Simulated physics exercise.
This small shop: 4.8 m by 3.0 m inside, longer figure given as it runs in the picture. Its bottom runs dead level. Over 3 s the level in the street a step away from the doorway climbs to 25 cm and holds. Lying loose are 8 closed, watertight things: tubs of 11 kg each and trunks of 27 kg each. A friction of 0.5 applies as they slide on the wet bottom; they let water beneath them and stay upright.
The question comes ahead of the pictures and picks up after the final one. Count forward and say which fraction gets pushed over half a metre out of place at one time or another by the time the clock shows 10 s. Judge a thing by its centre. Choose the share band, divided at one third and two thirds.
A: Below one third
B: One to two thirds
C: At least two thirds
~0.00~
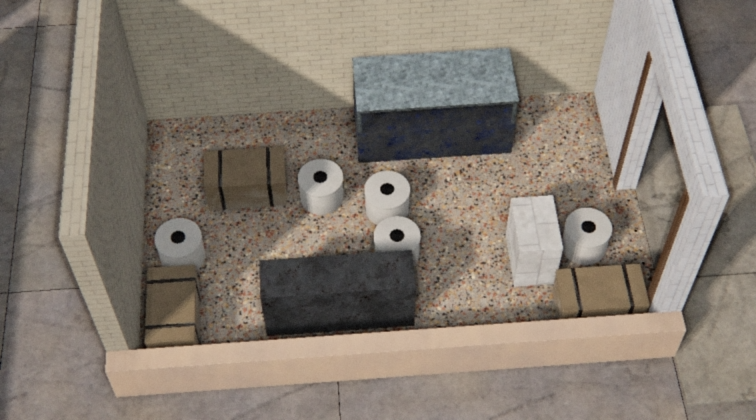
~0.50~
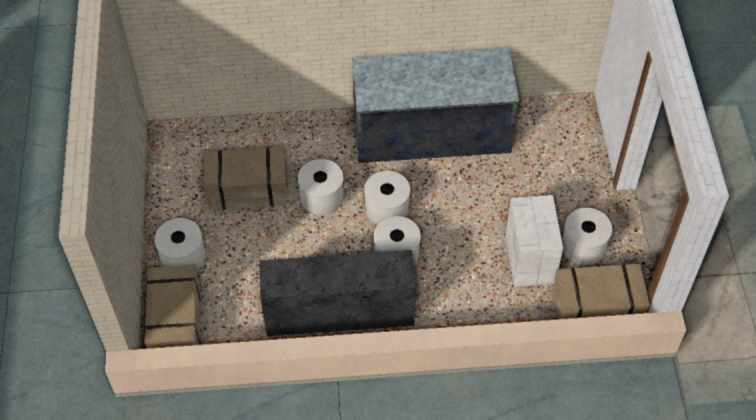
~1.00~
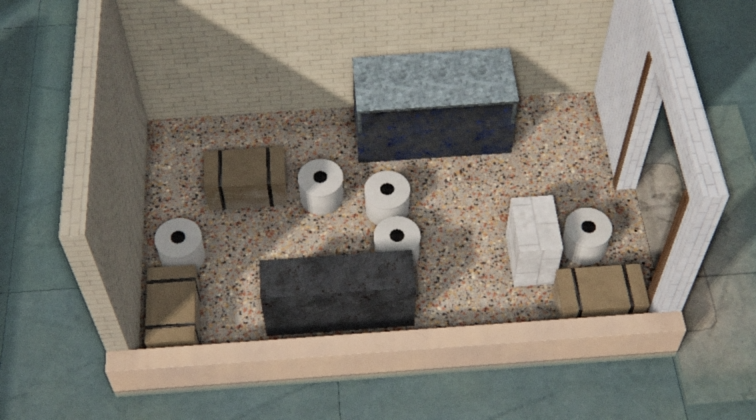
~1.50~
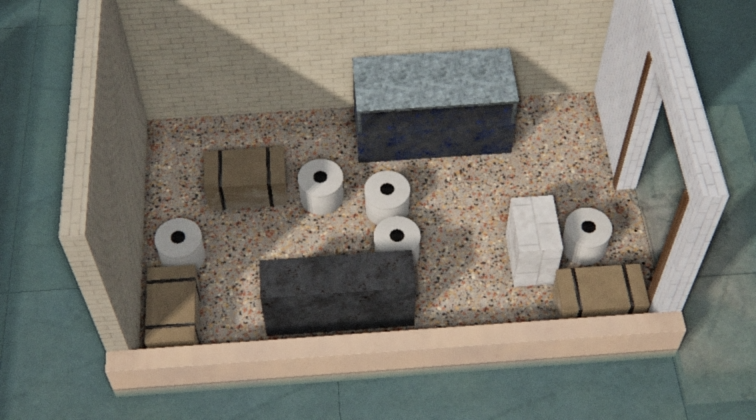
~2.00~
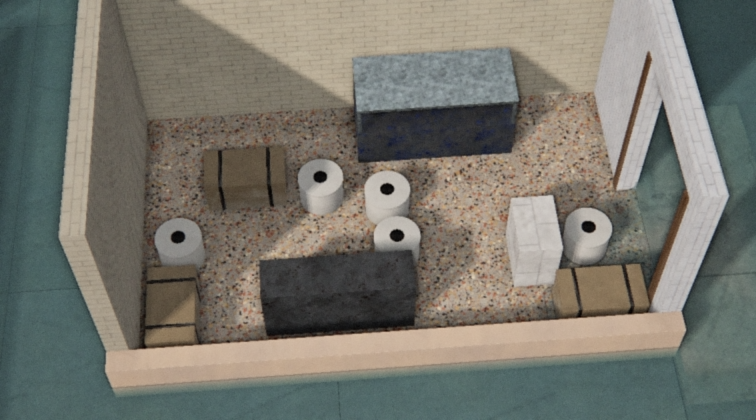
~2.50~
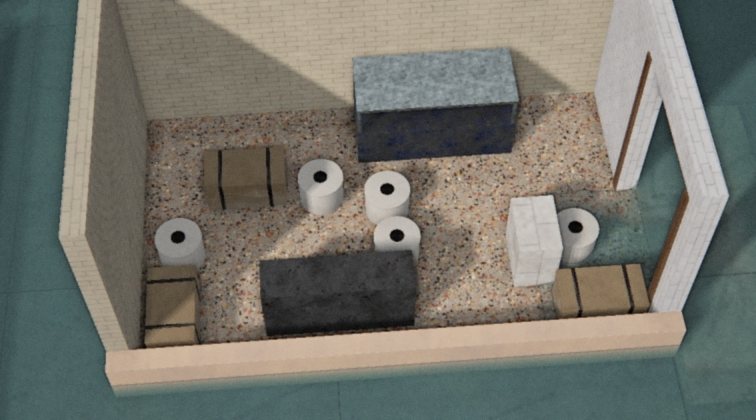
(C) At least two thirds.
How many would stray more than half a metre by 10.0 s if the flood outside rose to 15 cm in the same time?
Then 2 of them.
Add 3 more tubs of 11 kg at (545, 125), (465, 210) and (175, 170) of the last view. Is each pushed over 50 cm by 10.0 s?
Well, it goes above, above, below.
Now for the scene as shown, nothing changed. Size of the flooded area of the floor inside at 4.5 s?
That flooded area is roughly 6.5 m2.
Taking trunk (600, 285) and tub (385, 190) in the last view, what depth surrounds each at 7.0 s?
Roughly 9 and 5 cm.
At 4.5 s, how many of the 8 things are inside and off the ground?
Count at that moment: 1.
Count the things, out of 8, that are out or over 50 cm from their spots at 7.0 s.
4.
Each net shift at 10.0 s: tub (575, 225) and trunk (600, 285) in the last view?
In that order: 200 cm, 140 cm.
After 3.5 s 0 of 8 are over 50 cm from their spots; 1 afloat.
After 4.5 s 1 of 8 are over 50 cm from their spots; 1 afloat.
After 7.0 s 4 of 8 are over 50 cm from their spots; 3 afloat.
After 10.0 s 8 of 8 are over 50 cm from their spots, and 8 have been at some point; 7 afloat.
